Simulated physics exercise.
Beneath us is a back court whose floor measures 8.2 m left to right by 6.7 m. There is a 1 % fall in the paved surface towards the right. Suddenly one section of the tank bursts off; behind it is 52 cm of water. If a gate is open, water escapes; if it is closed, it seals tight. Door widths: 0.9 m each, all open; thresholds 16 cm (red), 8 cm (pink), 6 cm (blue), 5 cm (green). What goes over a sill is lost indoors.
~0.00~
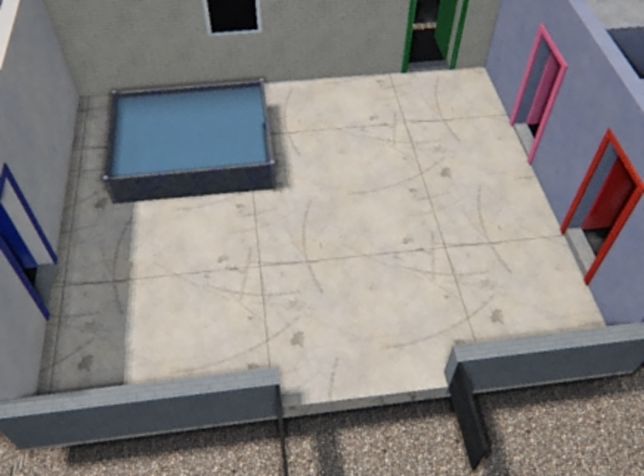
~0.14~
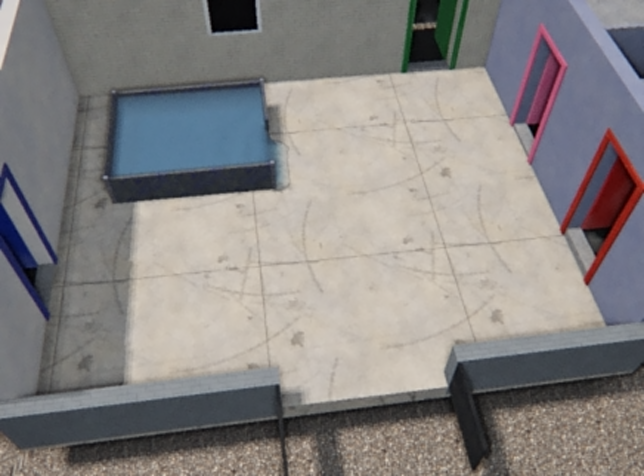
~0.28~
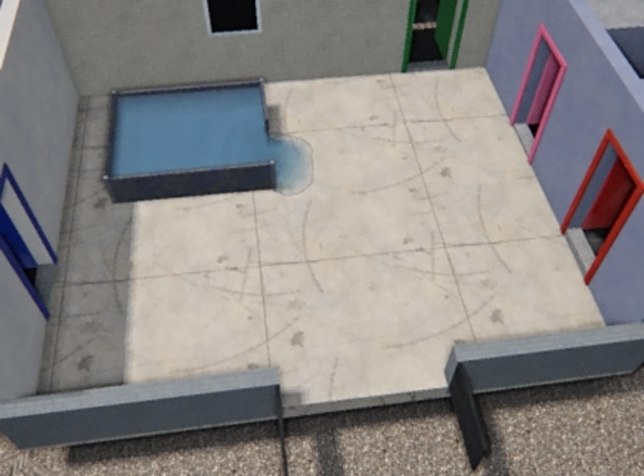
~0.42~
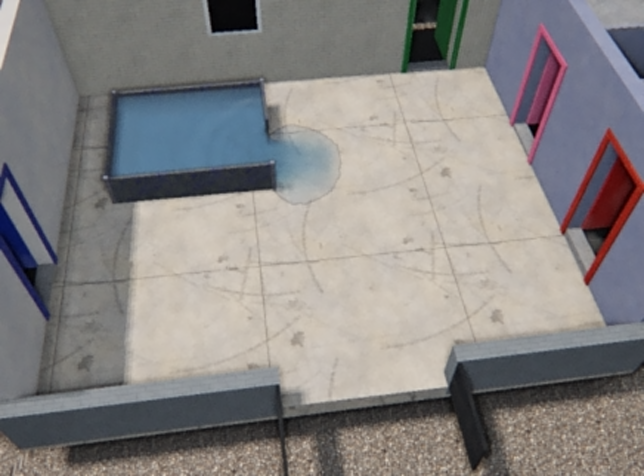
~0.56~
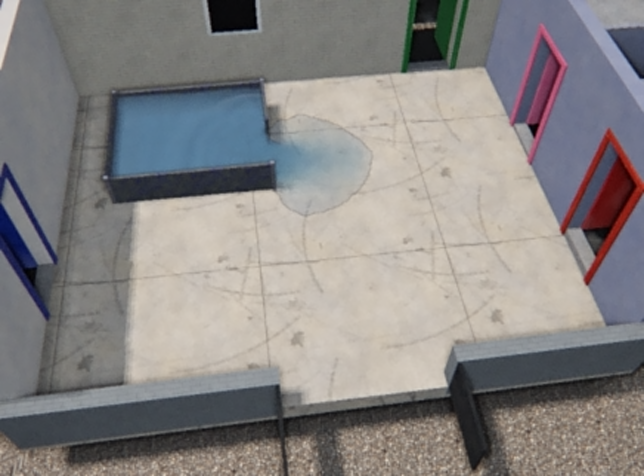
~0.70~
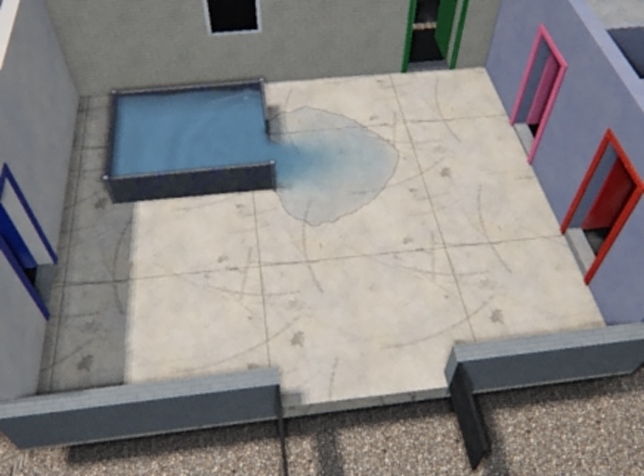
To begin with, still blue water fills a rectangular tank at the back left of a walled court with coloured doorways. Part of the tank's right side opens and water pours out onto the pale floor, then spreads rightward in a widening, rounded sheet that thins and pales towards its edge.
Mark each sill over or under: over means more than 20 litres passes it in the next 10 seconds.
Red door - under; pink door - over; blue door - under; green door - over.
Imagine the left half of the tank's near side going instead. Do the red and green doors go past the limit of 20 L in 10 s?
Versus the limit - red: Within, green: Within.
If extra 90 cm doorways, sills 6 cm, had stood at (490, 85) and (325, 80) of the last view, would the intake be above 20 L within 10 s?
First door beyond the limit, second door short of the limit.
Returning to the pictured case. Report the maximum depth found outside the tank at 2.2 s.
Around 30 centimetres.
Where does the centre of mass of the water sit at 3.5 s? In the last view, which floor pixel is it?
Roughly (305, 163).
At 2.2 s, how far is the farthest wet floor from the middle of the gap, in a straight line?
5.0 m.
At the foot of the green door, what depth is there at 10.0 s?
It's about 8.0 cm.
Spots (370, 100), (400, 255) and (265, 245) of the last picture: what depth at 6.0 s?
Spot one 2 cm, spot two 2 cm, spot three 0 cm.
After 1.4 s water covers 20 % of the floor and is deepest (34 cm) near (276, 172); red door not reached, pink door not reached, blue door not reached, green door not reached.
After 2.2 s water covers 40 % of the floor and is deepest (30 cm) near (276, 172); red door not reached, pink door 16 cm at the sill, 3 L in, blue door not reached, green door not reached.
After 3.5 s water covers 50 % of the floor and is deepest (26 cm) near (612, 350); red door 15 cm at the sill, 0 L in, pink door 18 cm at the sill, 56 L in, blue door not reached, green door 6 cm at the sill, 2 L in.
After 6.0 s water covers 50 % of the floor and is deepest (16 cm) near (276, 172); red door 11 cm at the sill, 0 L in, pink door 12 cm at the sill, 114 L in, blue door not reached, green door 10 cm at the sill, 36 L in.
After 10.0 s water covers 75 % of the floor and is deepest (12 cm) near (589, 353); red door 10 cm at the sill, 0 L in, pink door 11 cm at the sill, 151 L in, blue door not reached, green door 8 cm at the sill, 75 L in.
